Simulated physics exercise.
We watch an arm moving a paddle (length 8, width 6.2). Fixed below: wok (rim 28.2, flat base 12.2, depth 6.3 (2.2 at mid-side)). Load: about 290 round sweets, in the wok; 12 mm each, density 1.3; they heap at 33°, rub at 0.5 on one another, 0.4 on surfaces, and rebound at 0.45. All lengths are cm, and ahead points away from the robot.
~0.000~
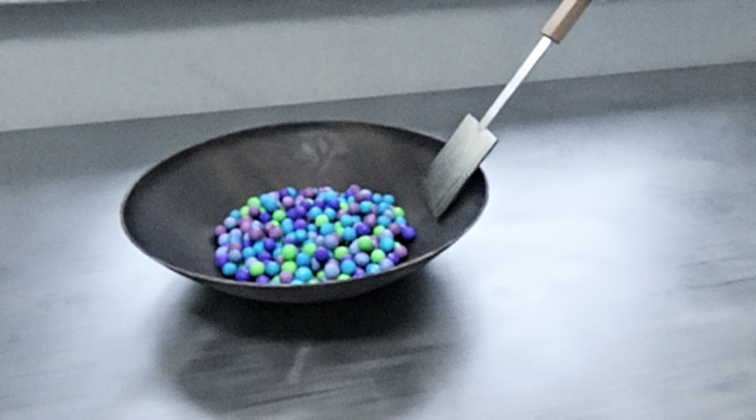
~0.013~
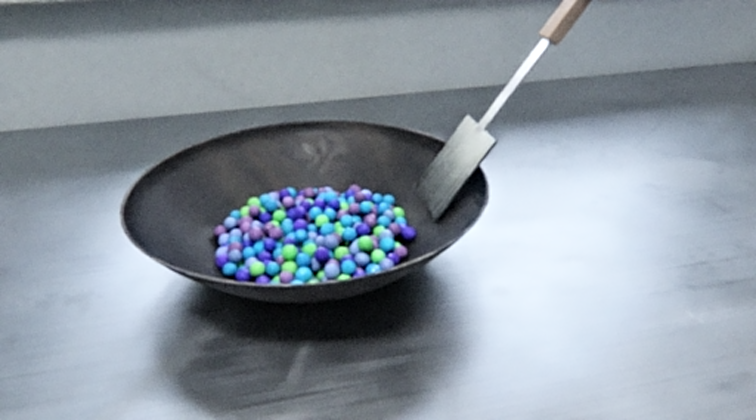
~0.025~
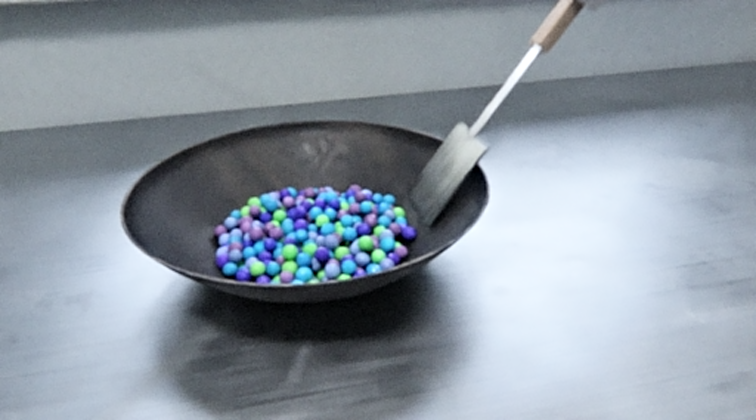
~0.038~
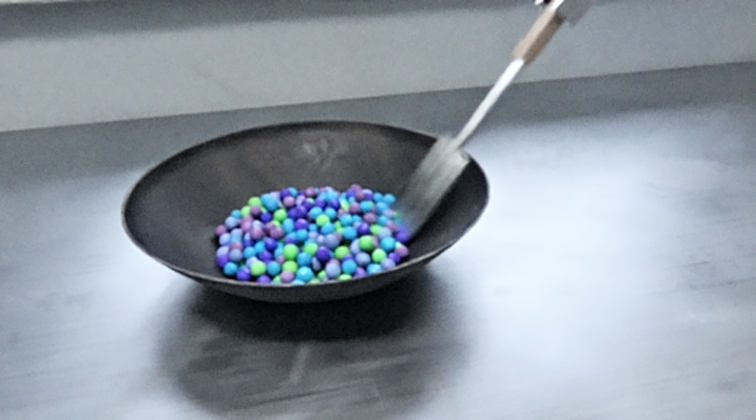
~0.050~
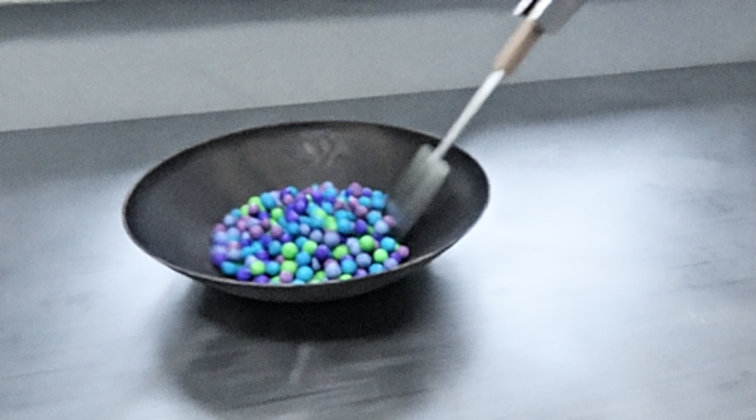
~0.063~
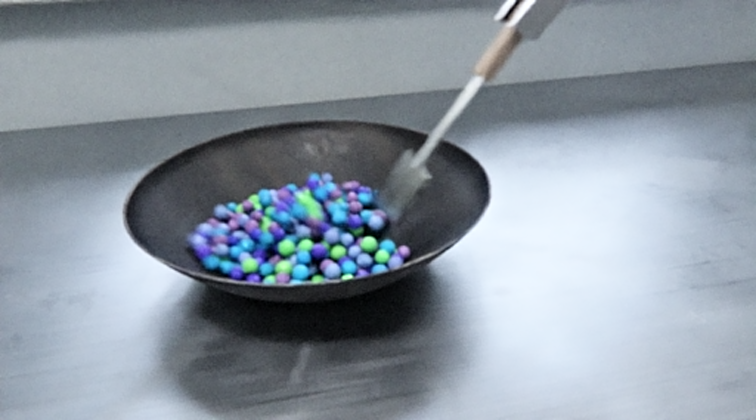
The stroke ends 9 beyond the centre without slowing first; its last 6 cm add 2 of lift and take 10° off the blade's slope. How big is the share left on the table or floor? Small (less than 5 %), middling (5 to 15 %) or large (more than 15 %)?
On the table or floor the share is large, more than 15 %.
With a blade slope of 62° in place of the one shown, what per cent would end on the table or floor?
It would be near 30 per cent.
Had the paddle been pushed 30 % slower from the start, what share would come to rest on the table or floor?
It would be near 20 per cent.
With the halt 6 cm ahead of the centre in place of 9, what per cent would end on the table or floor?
In that case some 5 per cent.
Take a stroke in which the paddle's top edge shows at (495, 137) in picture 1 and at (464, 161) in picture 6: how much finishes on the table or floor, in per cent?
Some 10 per cent.
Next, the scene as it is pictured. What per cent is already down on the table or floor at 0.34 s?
Roughly 10 per cent.
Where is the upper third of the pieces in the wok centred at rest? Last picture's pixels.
At about (219, 238).
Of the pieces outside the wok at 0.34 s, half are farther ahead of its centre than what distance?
Roughly 24 cm.
After 0.09 s, sloping 53°, highest piece 9 above the table; 286 in the wok.
After 0.12 s, sloping 51°, highest piece 13 above the table; 285 in the wok, 1 on the blade or in flight.
After 0.34 s, sloping 43°, highest piece 18 above the table; 218 in the wok, 22 on the table or floor, 46 on the blade or in flight.
After 1.39 s, sloping 43°, highest piece 5 above the table; 218 in the wok, 68 on the table or floor.
In the end, 218 in the wok, 68 on the table or floor. That is 24 % on the table or floor.
